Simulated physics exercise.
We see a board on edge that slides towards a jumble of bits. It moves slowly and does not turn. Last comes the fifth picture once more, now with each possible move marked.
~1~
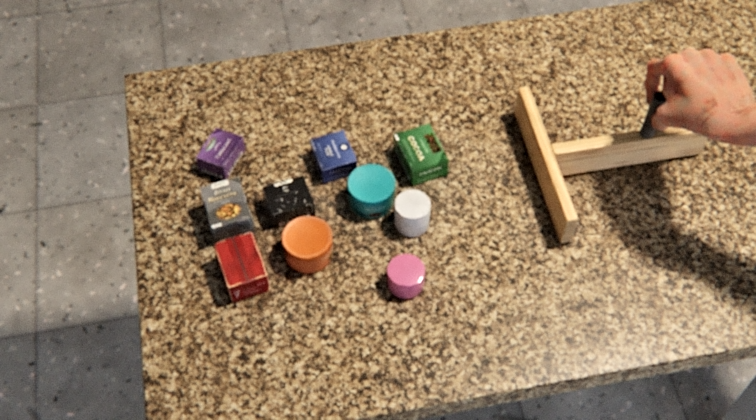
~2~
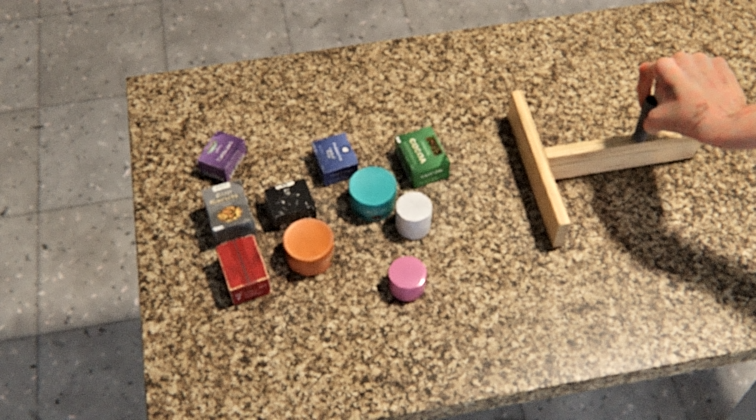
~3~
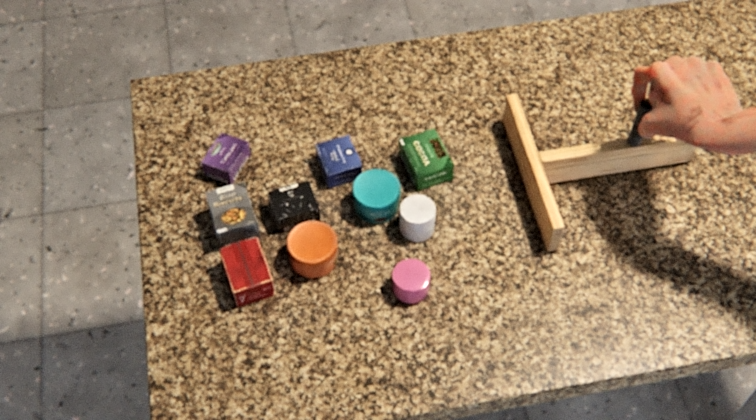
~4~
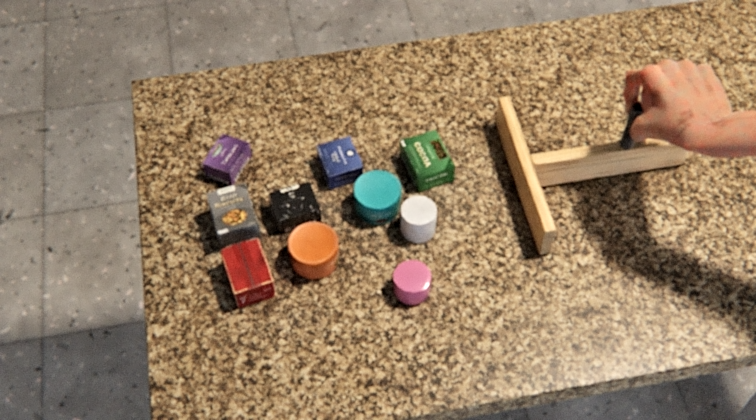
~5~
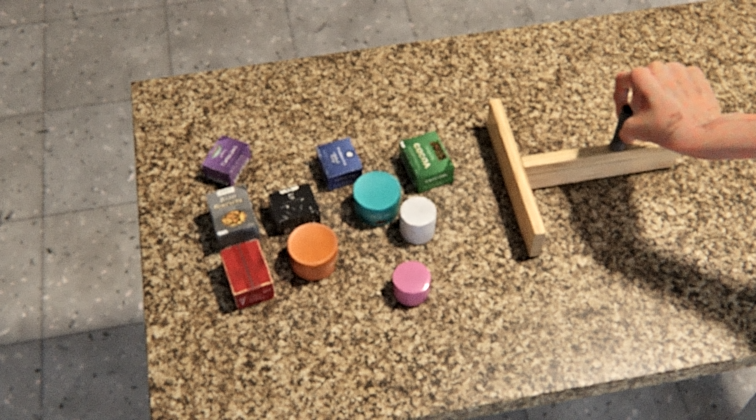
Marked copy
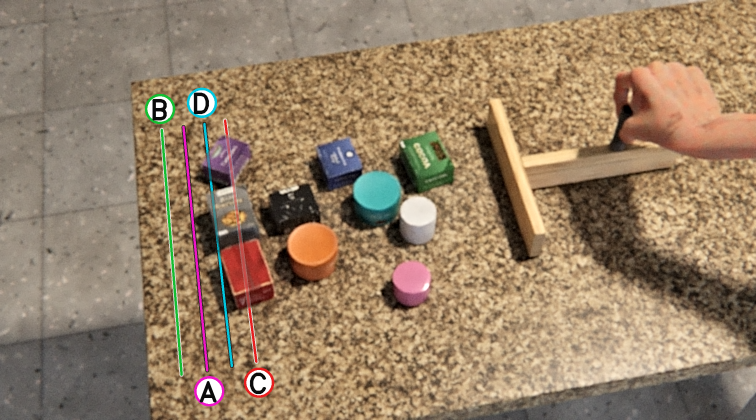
We see small coloured boxes and round jars grouped on a speckled countertop, while at the right a hand holds the handle of a T-shaped wooden tool and slides its board slowly left towards them, without touching any.
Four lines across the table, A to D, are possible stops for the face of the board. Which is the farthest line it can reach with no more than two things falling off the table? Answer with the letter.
Line D.
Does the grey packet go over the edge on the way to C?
Yes.
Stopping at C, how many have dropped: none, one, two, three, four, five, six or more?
By then, one.
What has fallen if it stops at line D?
The grey packet goes over.
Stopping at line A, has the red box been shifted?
By then, yes.
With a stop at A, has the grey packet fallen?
Yes.
On the copy, A at (194, 238); B at (171, 242); C at (239, 231); D at (217, 235).
On D. First, board (411, 179); green box (375, 162); white tin (394, 226).
Then, board (303, 196); grey packet (184, 224); red box (211, 294).
Finally, board (217, 210); grey packet over the edge; black packet (143, 227); one fallen.
By contrast, A drops three; B drops three; C is within the limit but short.
